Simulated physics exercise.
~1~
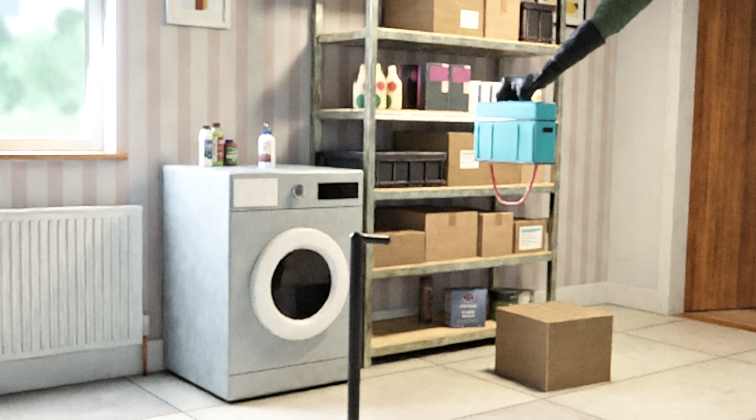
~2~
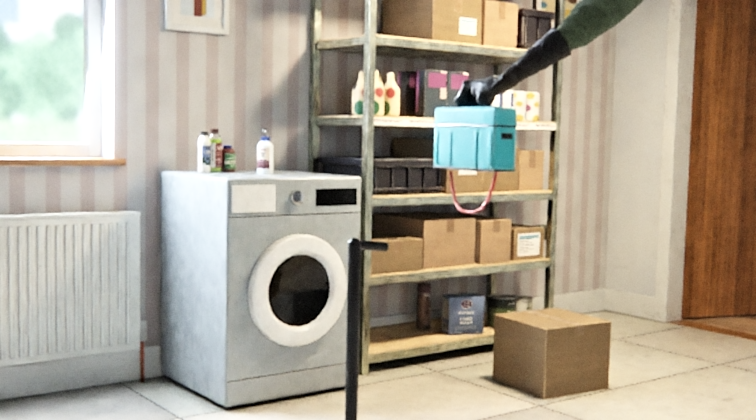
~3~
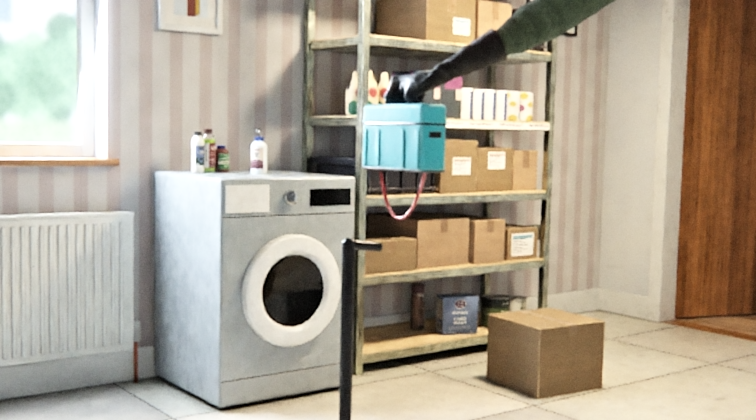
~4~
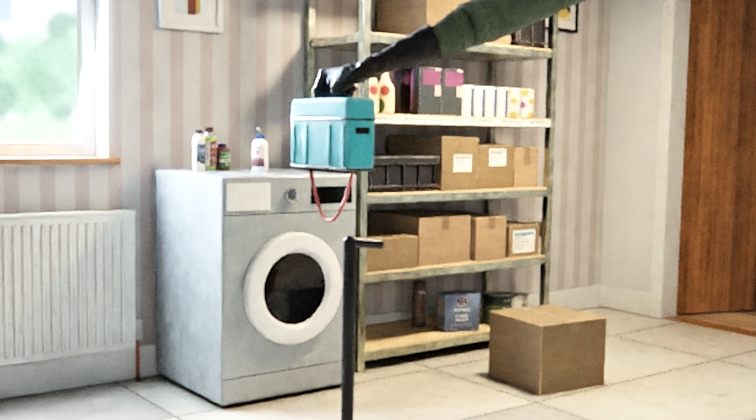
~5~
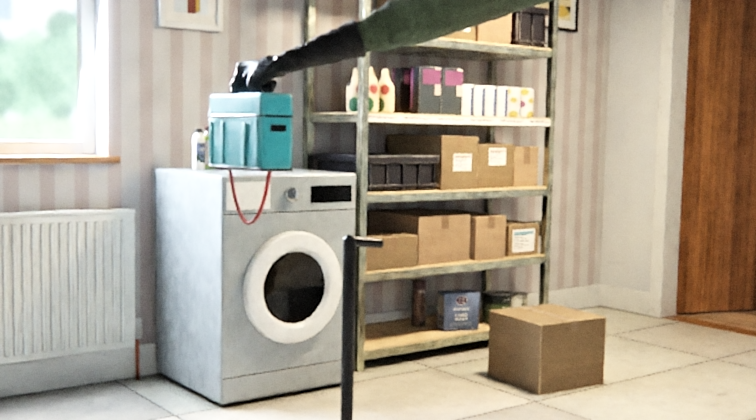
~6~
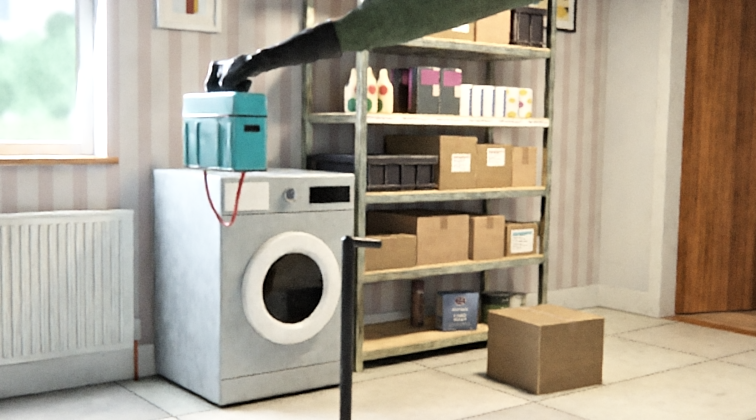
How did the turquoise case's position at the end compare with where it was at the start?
At the start the case was held in front of the right part of the shelves, and by the end it was well to the left, at the top of the washing machine.
